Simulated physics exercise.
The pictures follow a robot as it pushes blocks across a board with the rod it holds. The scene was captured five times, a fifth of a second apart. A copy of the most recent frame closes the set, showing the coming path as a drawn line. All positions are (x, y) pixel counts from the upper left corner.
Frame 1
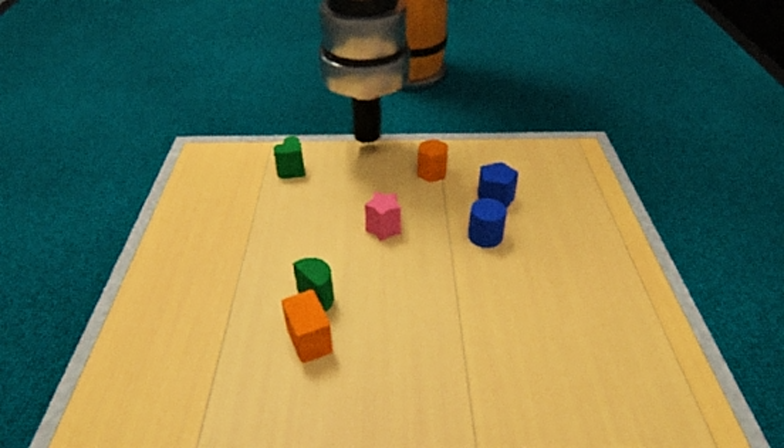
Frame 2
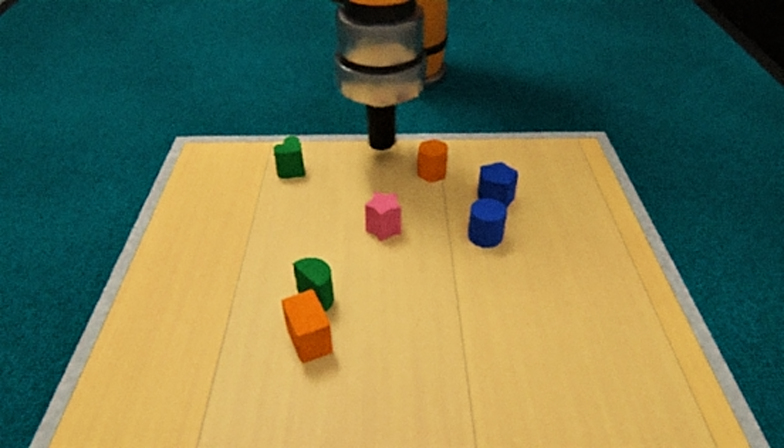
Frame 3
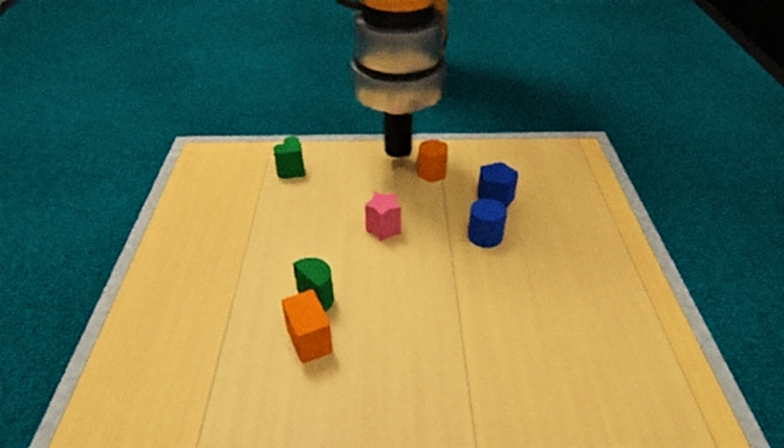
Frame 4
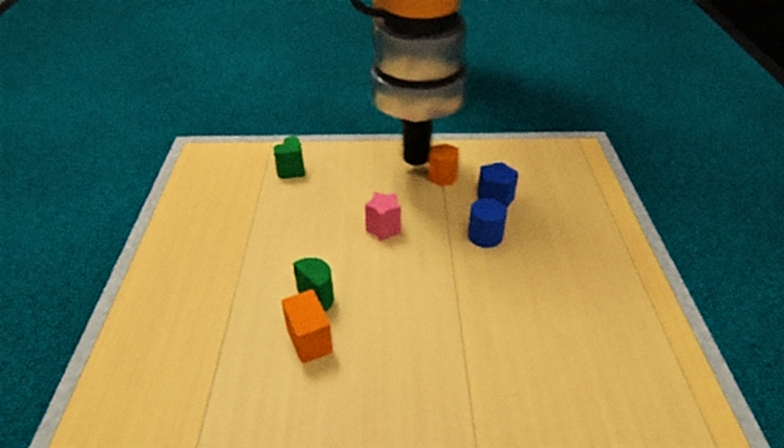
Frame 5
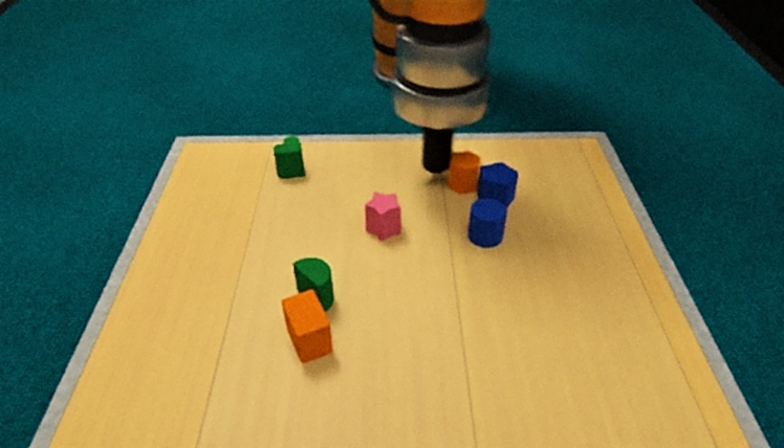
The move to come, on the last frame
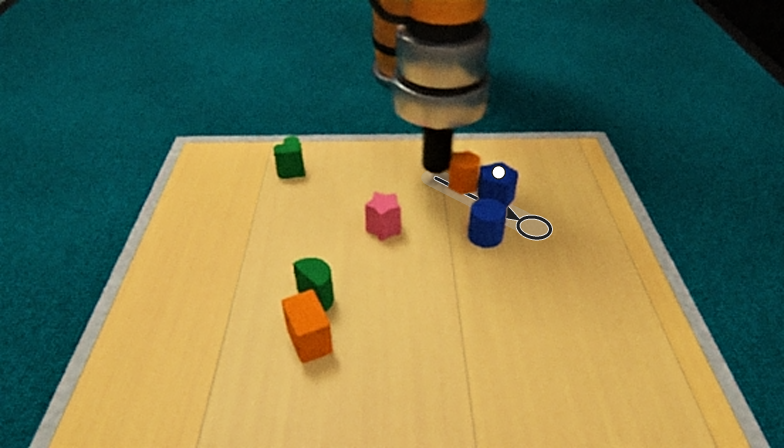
A robot arm with a black rod moved right along the far side of a wooden board and pushed the small orange six-sided block over beside the blue pentagon, while the other blocks stayed still.
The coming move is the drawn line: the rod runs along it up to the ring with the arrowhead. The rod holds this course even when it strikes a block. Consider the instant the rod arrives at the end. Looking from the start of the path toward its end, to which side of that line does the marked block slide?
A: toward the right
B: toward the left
Choice B: Toward the left.
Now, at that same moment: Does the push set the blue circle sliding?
The answer is no.
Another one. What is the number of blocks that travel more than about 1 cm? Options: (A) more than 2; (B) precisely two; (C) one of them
Answer: B.
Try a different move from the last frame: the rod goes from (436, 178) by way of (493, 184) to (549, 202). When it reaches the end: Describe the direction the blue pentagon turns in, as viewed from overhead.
From above, the turn goes clockwise.
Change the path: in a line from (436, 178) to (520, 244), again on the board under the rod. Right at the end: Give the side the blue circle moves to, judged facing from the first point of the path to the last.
It shifts to the right.
Drawn move, from (436, 178) to (534, 227); the dot is on the blue pentagon.
On the path given first. One third of the way, rod at (468, 182); orange six-sided block at (499, 174); blue pentagon at (533, 186), turned 20° anticlockwise.
Two thirds of the way, rod at (502, 198); orange six-sided block at (536, 191); blue pentagon at (570, 198), turned 50° anticlockwise.
At the end, rod at (537, 215); orange six-sided block at (574, 206); blue circle still; blue pentagon at (609, 207), turned 65° anticlockwise.
